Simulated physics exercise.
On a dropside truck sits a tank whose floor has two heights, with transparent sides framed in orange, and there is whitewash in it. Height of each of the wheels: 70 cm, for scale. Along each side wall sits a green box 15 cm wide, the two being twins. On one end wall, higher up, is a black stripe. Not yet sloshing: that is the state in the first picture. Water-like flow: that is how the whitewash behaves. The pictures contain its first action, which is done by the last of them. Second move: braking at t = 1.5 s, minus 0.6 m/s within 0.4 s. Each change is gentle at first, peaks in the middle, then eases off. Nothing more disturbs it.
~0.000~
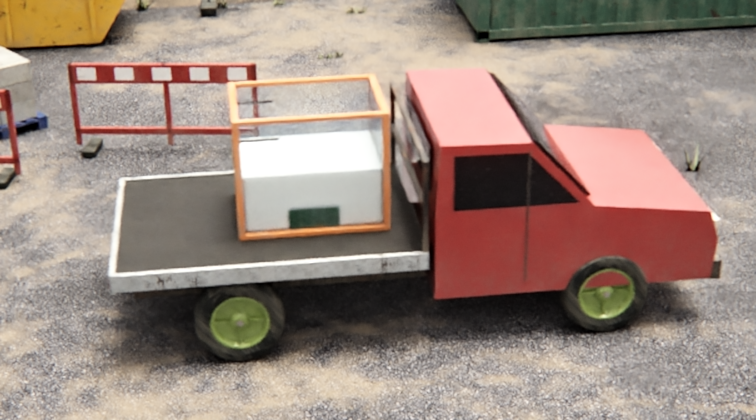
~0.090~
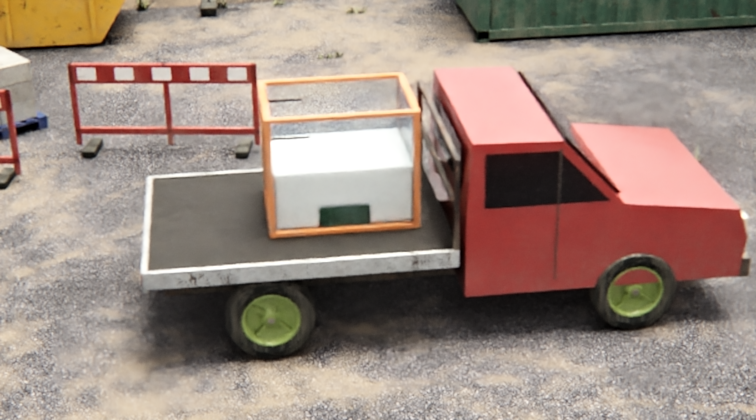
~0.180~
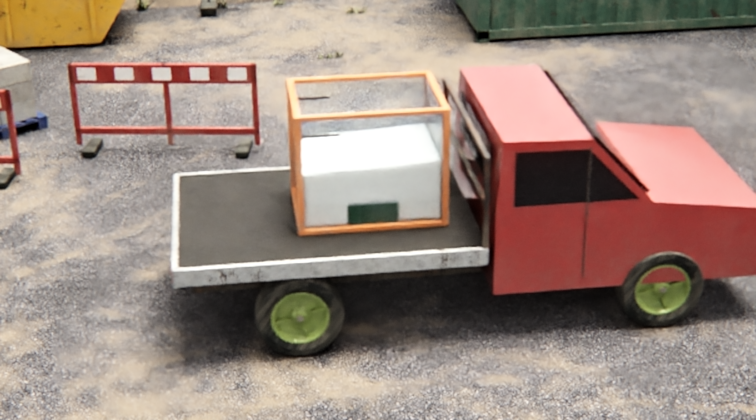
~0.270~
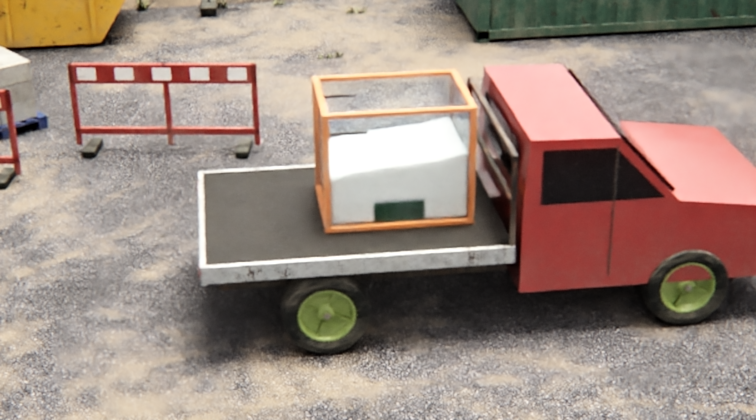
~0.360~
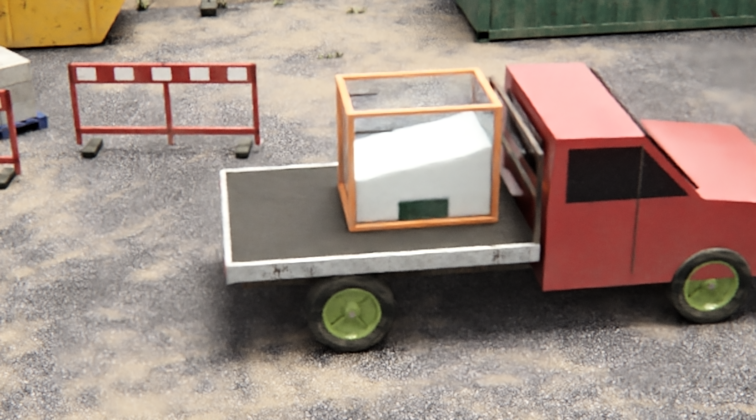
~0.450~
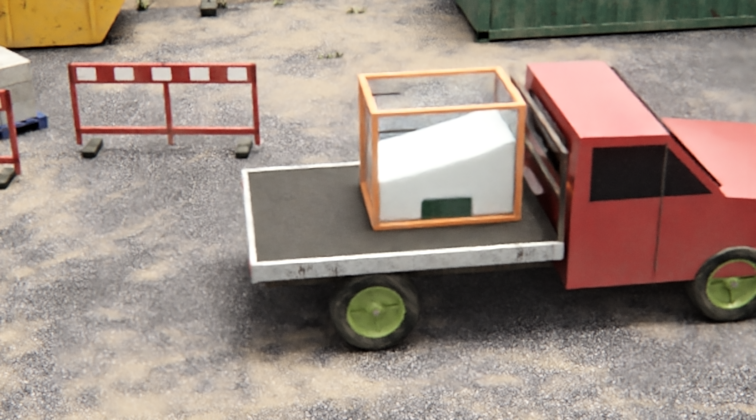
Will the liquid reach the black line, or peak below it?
Under.
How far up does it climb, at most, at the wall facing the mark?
89 cm.
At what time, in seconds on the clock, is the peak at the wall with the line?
Peak at approx. 2.6 s.
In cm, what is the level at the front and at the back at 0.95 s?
I'd say some 44 centimetres in front and some 56 centimetres behind.
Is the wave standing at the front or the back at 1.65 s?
Forward.
Then, 0.95 s in, the surface is 44 cm up at the front and 57 cm at the back; nothing has left.
Then, 1.65 s in, the surface is 59 cm up at the front and 40 cm at the back; nothing has left.
Then, 2.40 s in, the surface is 38 cm up at the front and 68 cm at the back; nothing has left.
Then, 4.89 s in, the waves are smaller; the highest at the back wall was 76 cm, at 2.60 s, against a line at 79 cm.
